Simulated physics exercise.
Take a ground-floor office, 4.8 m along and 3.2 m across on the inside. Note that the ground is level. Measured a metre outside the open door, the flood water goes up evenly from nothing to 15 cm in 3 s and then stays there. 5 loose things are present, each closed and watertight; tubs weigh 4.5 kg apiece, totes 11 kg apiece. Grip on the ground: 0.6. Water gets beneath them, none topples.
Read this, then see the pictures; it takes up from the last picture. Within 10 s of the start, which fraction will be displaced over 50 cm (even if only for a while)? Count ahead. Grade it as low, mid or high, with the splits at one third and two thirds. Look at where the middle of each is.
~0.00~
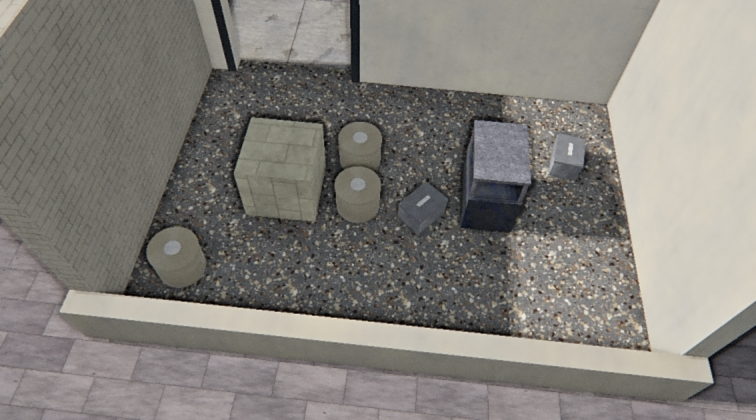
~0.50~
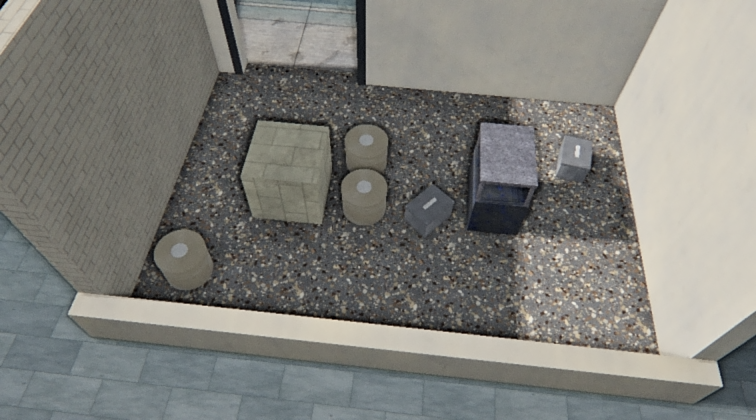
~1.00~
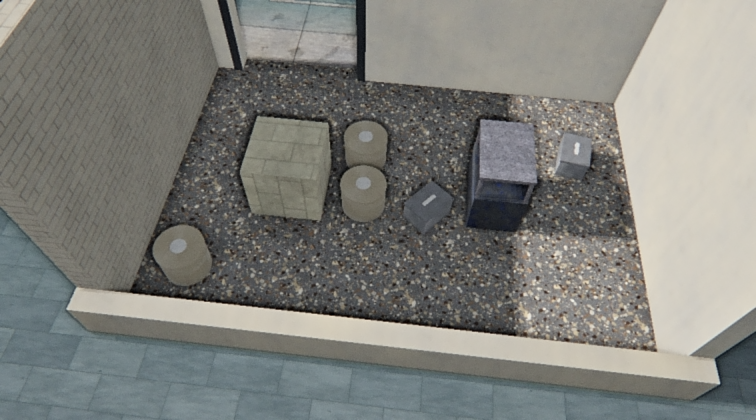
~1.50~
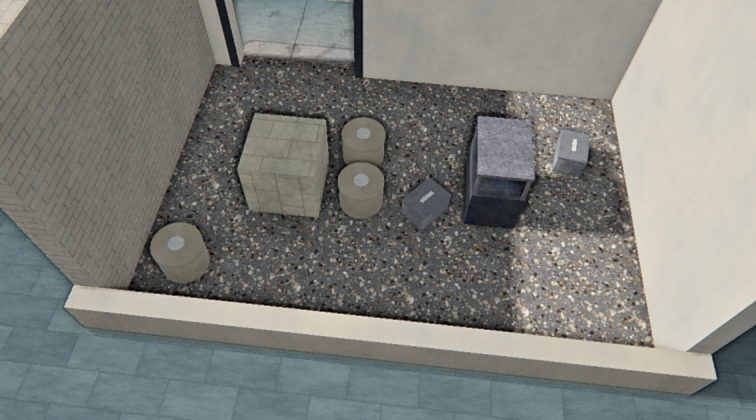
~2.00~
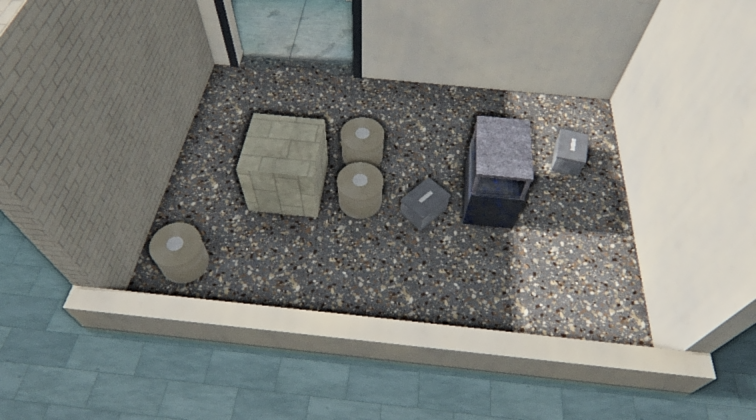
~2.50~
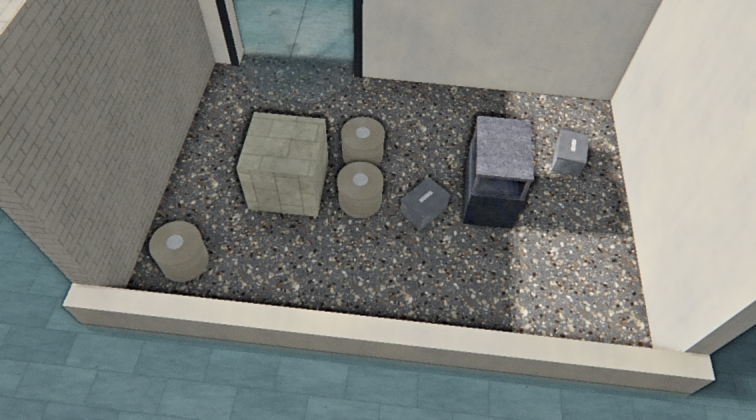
Grade: Mid, one to two thirds.
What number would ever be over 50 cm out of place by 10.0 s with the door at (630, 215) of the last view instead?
That would give 2.
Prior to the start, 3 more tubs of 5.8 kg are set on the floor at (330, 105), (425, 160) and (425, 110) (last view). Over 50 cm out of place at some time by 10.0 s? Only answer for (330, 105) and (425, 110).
Above the limit, then inside the limit.
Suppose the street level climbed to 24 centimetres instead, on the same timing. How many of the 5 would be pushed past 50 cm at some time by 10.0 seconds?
So the tally would be 4.
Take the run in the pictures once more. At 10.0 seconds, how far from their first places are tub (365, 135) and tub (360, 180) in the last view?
100 cm, 10 cm.
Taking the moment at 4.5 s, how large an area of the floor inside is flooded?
Flooded: Near 5.0 m2.
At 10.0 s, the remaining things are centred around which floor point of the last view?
Close to pixel (459, 201).
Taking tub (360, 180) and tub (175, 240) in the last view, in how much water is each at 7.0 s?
Depth approx. 4 cm / 4 cm.
After 3.5 s 0 of 5 are over 50 cm from their spots; 0 afloat.
After 4.5 s 0 of 5 are over 50 cm from their spots; 0 afloat.
After 7.0 s 2 of 5 are over 50 cm from their spots; 3 afloat.
After 10.0 s 2 of 5 are over 50 cm from their spots, and 3 have been at some point; 3 afloat.
